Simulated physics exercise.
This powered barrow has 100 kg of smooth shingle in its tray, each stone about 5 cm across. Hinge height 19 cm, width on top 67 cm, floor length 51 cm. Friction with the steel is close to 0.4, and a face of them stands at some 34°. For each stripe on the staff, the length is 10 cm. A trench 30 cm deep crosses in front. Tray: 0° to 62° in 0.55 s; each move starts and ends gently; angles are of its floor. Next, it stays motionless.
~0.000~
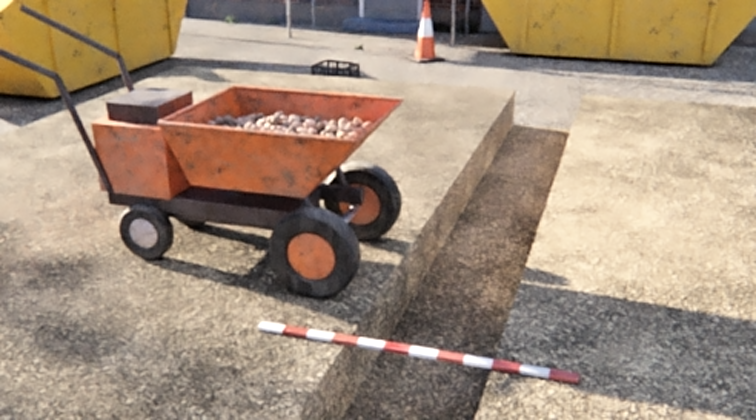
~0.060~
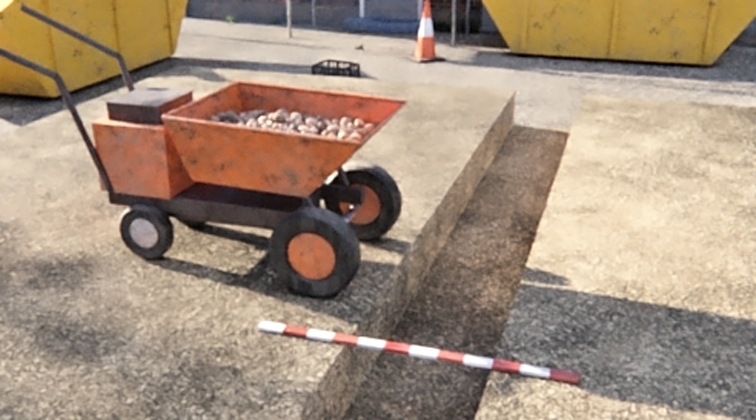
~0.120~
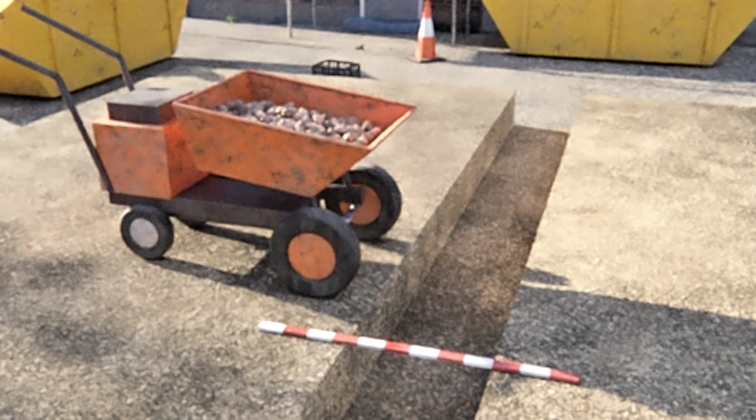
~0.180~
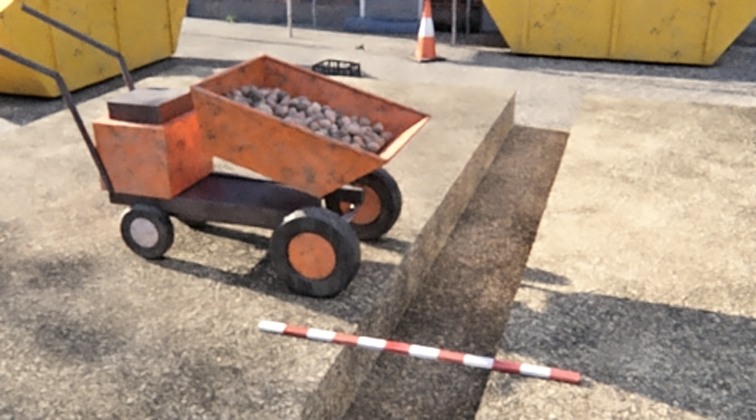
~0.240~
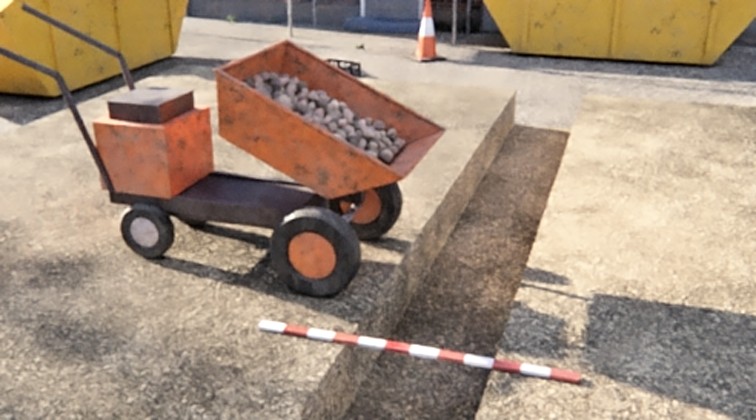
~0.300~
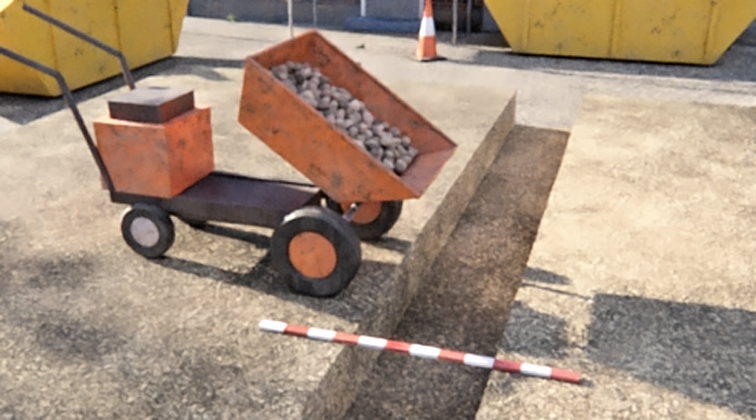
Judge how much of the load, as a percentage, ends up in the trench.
Around 52 %.
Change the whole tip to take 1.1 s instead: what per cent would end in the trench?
Then roughly 70 percent.
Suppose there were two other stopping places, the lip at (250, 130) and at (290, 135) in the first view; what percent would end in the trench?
First spot about 95, second spot about 95 per cent.
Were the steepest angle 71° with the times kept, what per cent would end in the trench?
In that case near 50 per cent.
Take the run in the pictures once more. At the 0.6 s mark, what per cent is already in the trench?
10 per cent or so by then.
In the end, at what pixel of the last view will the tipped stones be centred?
Their middle ends up near (511, 325).
After 0.4 s the floor is at 52°; 100 % in the tray; the foremost stones are at (418, 199).
After 0.6 s the floor is at 62°; 88 % in the tray, 12 % in the trench; the foremost stones are at (504, 256).
After 1.0 s the floor is at 62°; 26 % in the tray, 28 % in the trench, 46 % past the trench; the foremost stones are at (670, 289).
After 3.0 s the floor is at 62°; 0 % in the tray, 52 % in the trench, 48 % past the trench; the foremost stones are past the picture's edge.
